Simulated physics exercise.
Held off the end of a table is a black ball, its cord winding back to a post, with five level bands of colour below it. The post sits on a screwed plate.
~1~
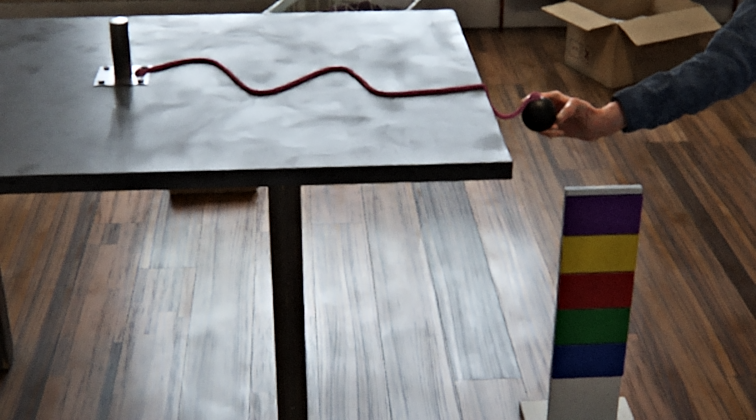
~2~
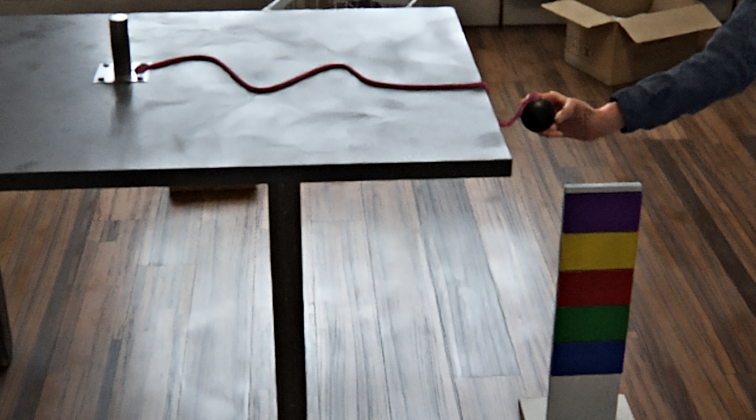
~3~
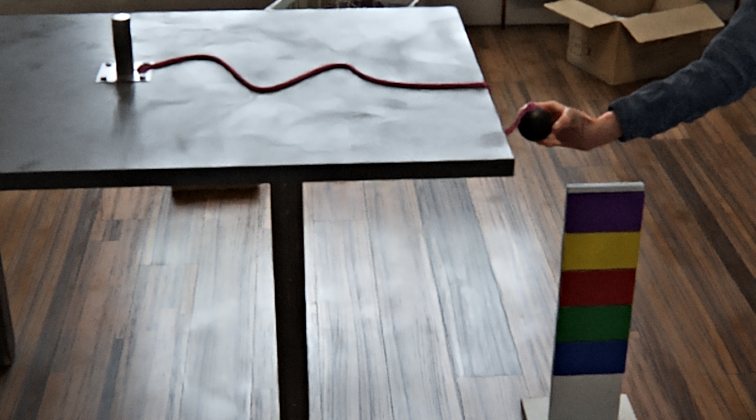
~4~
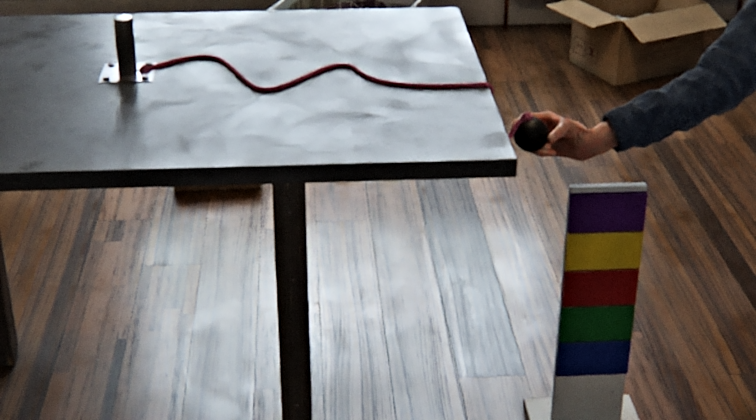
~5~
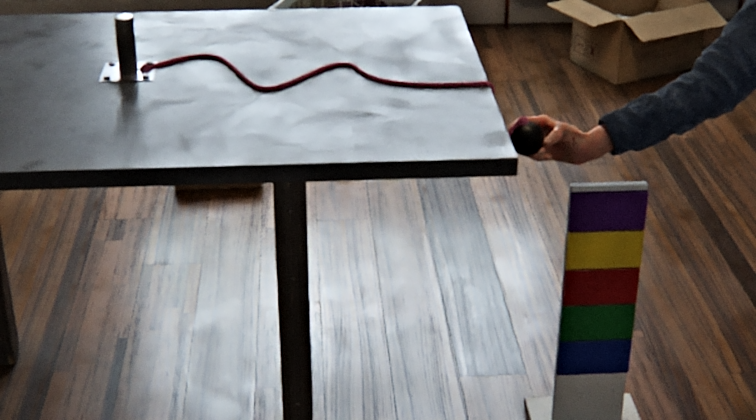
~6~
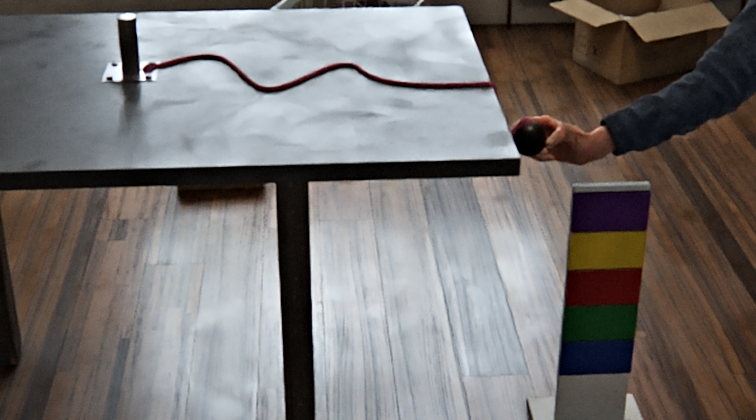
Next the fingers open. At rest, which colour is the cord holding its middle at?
Red.
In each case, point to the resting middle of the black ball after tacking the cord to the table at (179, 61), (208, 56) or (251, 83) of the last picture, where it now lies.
Taking them in turn, I'd expect around (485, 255), (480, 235) and finally (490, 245).
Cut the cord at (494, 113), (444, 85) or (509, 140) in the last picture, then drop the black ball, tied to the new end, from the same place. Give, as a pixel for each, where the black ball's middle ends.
Cut 1: About (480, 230). Cut 2: About (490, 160). Cut 3: About (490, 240).
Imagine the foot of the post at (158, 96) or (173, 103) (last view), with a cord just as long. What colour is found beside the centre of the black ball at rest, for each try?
First try: Green; second try: Green.
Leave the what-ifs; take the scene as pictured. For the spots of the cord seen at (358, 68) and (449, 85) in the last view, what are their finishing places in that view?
To (456, 70) for the first and to (485, 144) for the second.
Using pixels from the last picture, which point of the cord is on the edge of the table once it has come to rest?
About (378, 79).
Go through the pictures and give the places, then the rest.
The first picture shows black ball (539, 114); purple (603, 217); yellow (600, 254); red (596, 292); green (593, 327); blue (590, 362).
The second picture shows black ball (538, 115); cord through (178, 60) (237, 79) (307, 75) (373, 83) (475, 86).
The third picture shows black ball (536, 124).
The fourth picture shows black ball (531, 134); cord through (183, 60) (242, 78) (312, 75) (381, 82) (483, 86).
The fifth picture shows black ball (527, 139).
The sixth picture shows black ball (529, 139); cord through (186, 59) (245, 78) (315, 74) (384, 81) (486, 85).
A little later, ball near (511, 283); level with red.
Next, ball near (447, 278); level with red.
Later still, ball near (496, 280); level with red.
When it is over, ball near (485, 281); level with red. Its middle rests at the red band.
